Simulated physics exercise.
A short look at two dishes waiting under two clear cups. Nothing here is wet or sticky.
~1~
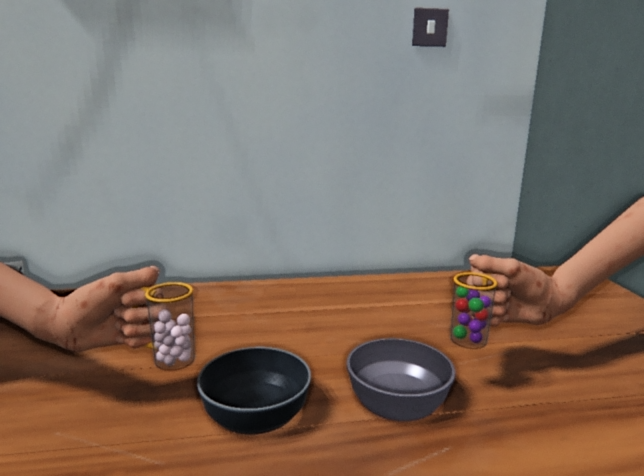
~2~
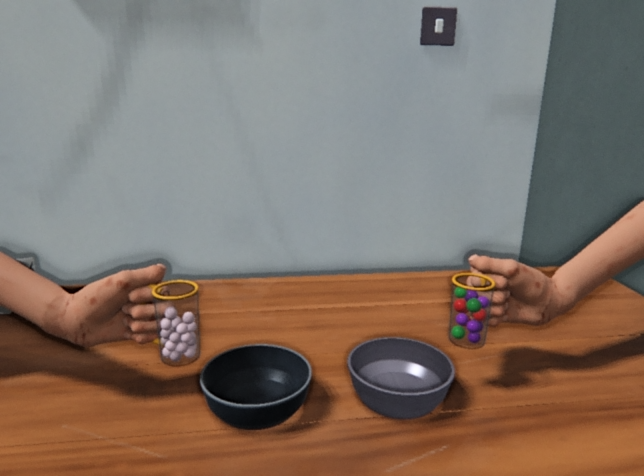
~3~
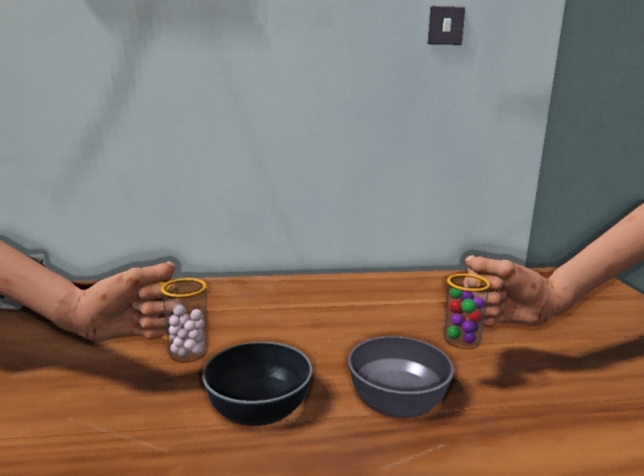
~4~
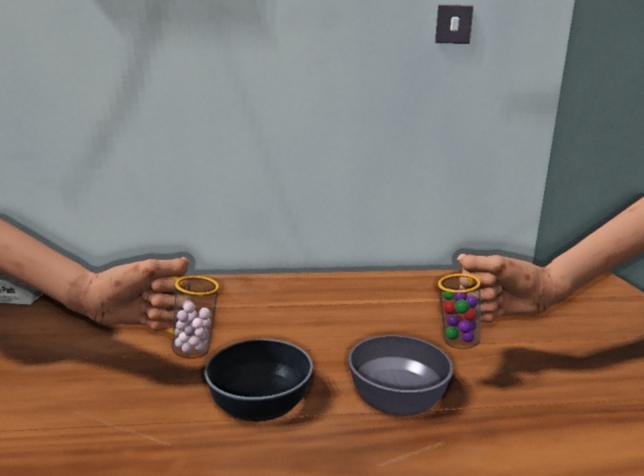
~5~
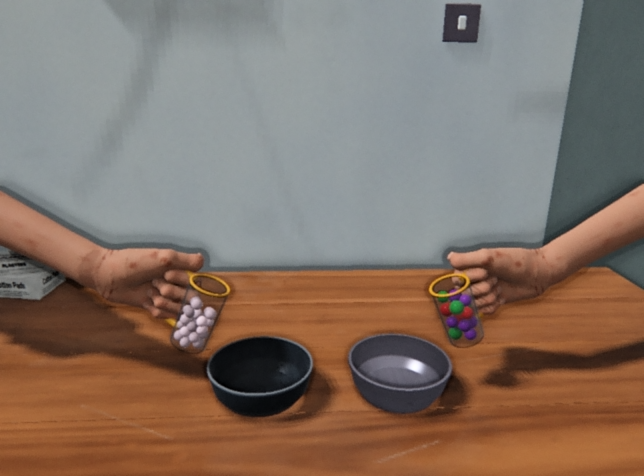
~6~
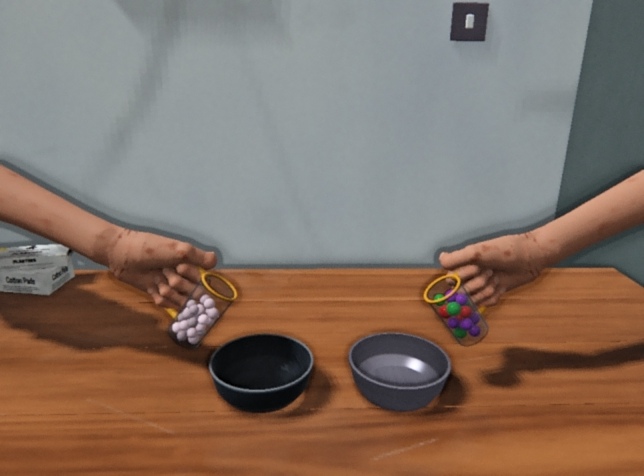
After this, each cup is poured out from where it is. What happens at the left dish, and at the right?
In the end the left one takes them without a loss, and the right one takes them without a loss.
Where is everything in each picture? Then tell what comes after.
In the first frame, left dish at (257, 413), empty; left cup at (172, 327), holding sugar pearls, just above its dish; right dish at (417, 398), empty; right cup at (472, 311), holding glass marbles, just above its dish.
In the second frame, left cup at (178, 323), upright; right cup at (470, 311), upright.
In the third frame, left cup at (186, 320), upright; right cup at (465, 312), upright.
In the fourth frame, left cup at (194, 317), tipped 9°; right cup at (461, 312), tipped 9°.
In the fifth frame, left cup at (199, 314), tipped 22°; right cup at (458, 312), tipped 22°.
In the sixth frame, left dish at (258, 394); left cup at (201, 312), tipped 36°; right dish at (409, 391); right cup at (457, 312), tipped 36°.
Then, 0.34 s after the last picture, left, all still in the cup; right, all still in the cup.
Then, 0.71 s after the last picture, left, all still in the cup; right, all still in the cup.
Then, 1.15 s after the last picture, left, all in the dish; right, all in the dish.
By the end, left, all in the dish, none outside the dish; right, all in the dish, none outside the dish.
